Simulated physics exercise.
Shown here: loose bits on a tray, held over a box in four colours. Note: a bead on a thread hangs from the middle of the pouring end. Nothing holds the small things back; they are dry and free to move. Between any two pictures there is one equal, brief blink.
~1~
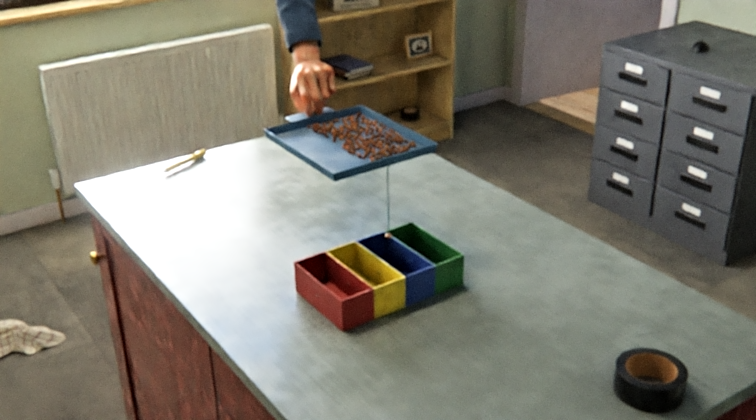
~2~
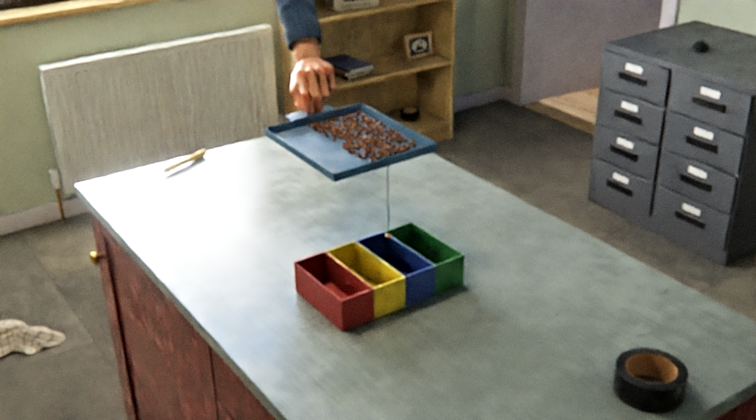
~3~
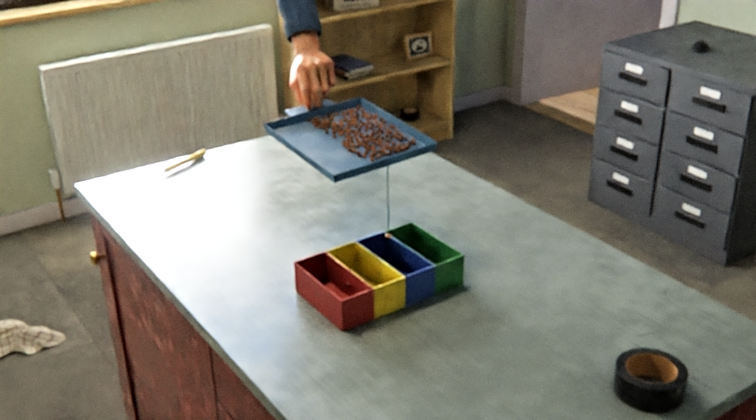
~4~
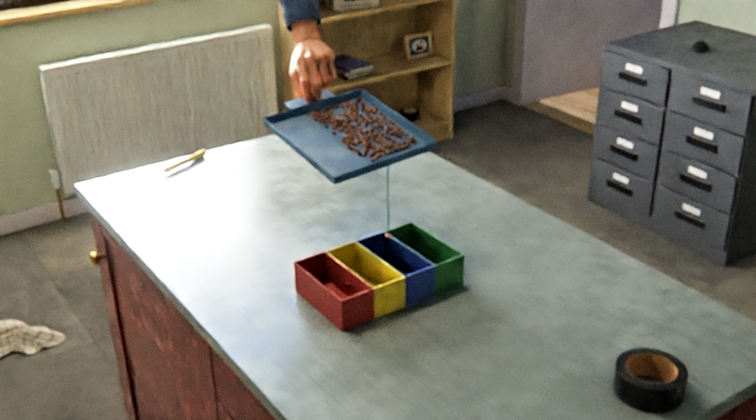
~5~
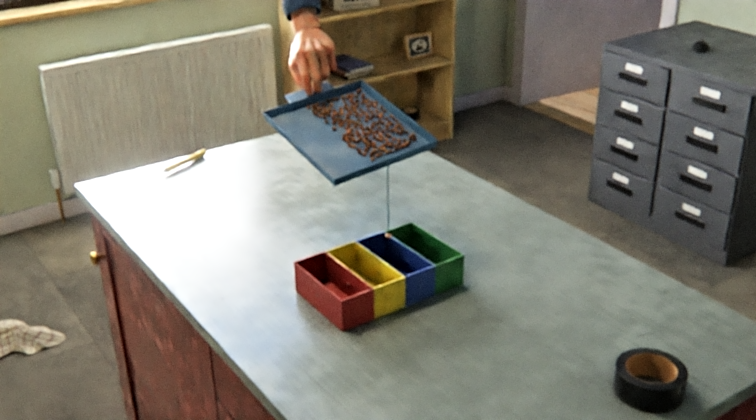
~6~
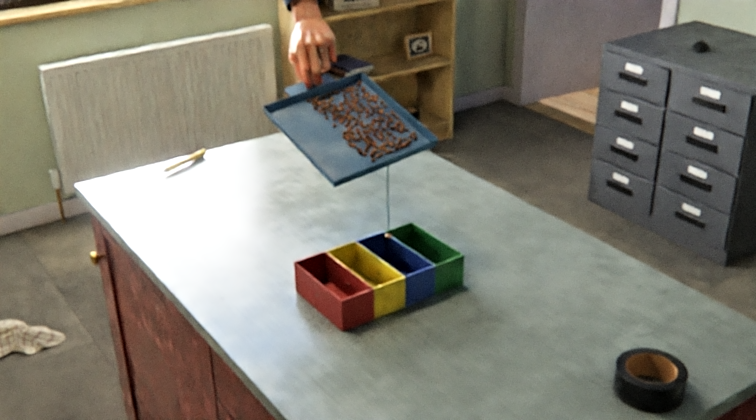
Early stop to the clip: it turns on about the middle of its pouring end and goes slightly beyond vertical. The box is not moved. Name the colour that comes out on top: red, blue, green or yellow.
Yellow comes out on top.
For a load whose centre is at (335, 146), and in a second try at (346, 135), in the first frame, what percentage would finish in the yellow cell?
Near 60 and 60 percent respectively.
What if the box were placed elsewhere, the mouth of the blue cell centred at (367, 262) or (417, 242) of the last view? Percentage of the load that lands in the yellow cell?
Around 50 and around 20 per cent, in that order.
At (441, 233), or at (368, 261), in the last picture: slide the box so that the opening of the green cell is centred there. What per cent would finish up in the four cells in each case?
About 90 and 90 per cent.
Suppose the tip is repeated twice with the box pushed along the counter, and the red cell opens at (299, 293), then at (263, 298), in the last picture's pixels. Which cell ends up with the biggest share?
It would be the cell in blue the first time and that green cell the second time.
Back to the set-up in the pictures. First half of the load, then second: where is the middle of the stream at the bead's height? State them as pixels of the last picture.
I'd put it at roughly (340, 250), and after that at roughly (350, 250).
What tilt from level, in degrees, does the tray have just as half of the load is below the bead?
At roughly 110°.
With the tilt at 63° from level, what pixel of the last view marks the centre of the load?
Roughly at (361, 170).
Shortly afterwards, tray tipped steeply; the bulk on the tray; a little in the red cell; only a few in the yellow cell; a little falling or outside the box.
Next, tray tipped past a quarter turn; near half on the tray; a little in the red cell; a little in the yellow cell; only a few in the blue cell; near a third falling or outside the box.
Some moments later, tray tipped past a quarter turn; near half in the yellow cell; near a third in the red cell; a little in the blue cell; only a few in the green cell; only a few falling or outside the box.
In the end, tray tipped past a quarter turn; near half in the yellow cell; near a third in the red cell; a little in the blue cell; only a few in the green cell; only a few outside the box.
